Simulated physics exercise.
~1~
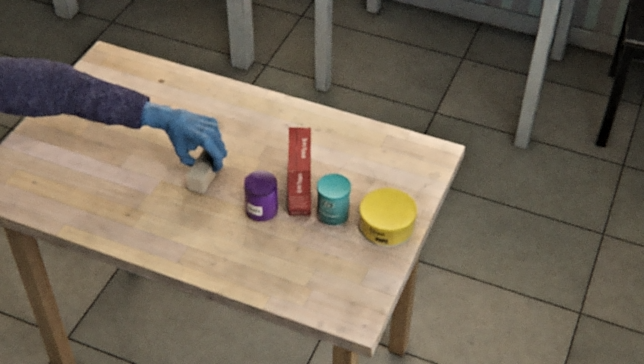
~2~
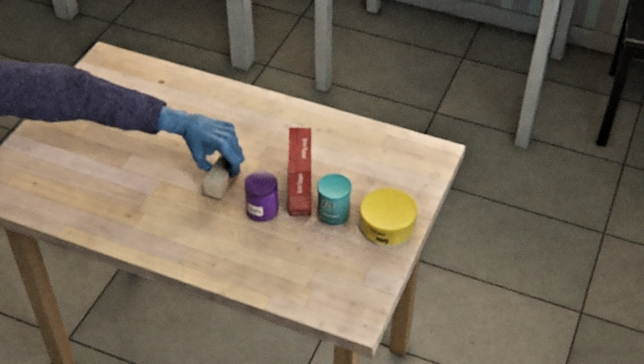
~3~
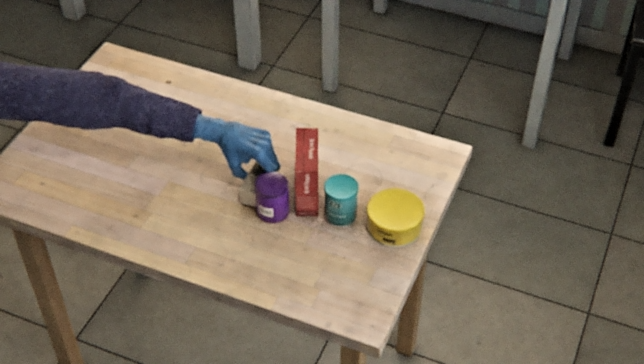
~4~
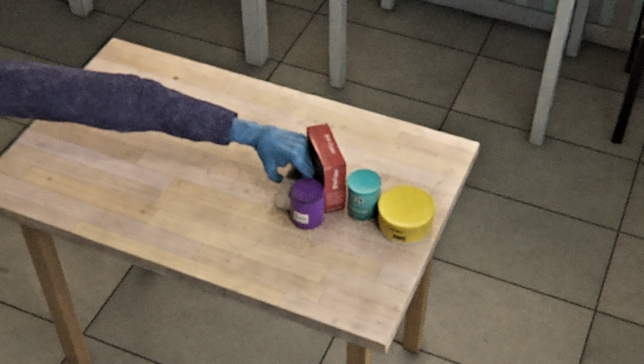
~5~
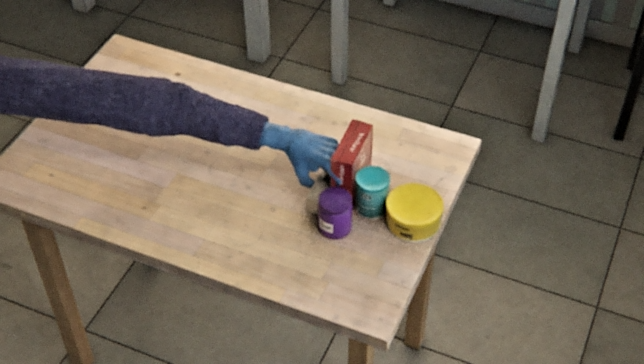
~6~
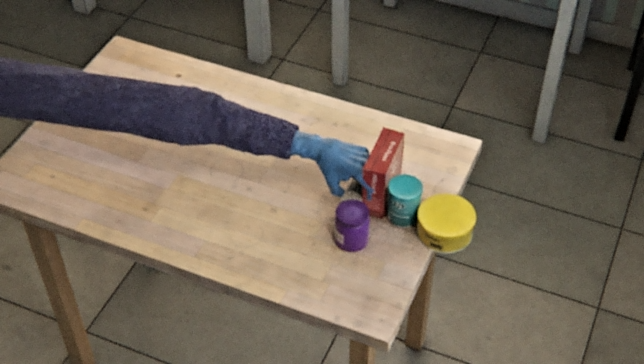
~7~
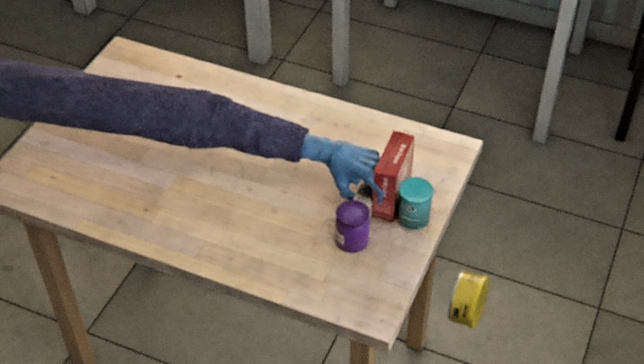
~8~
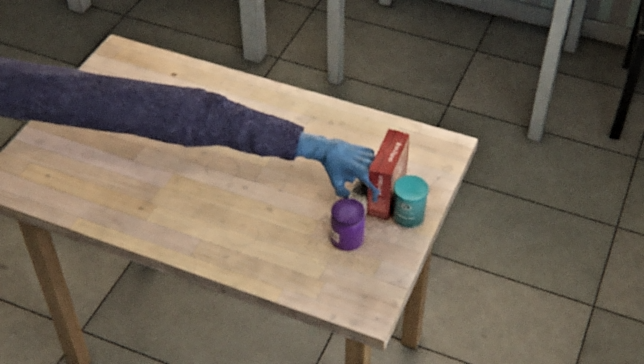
A yellow tub falls off the table as a gloved hand pushes the grouped items right.
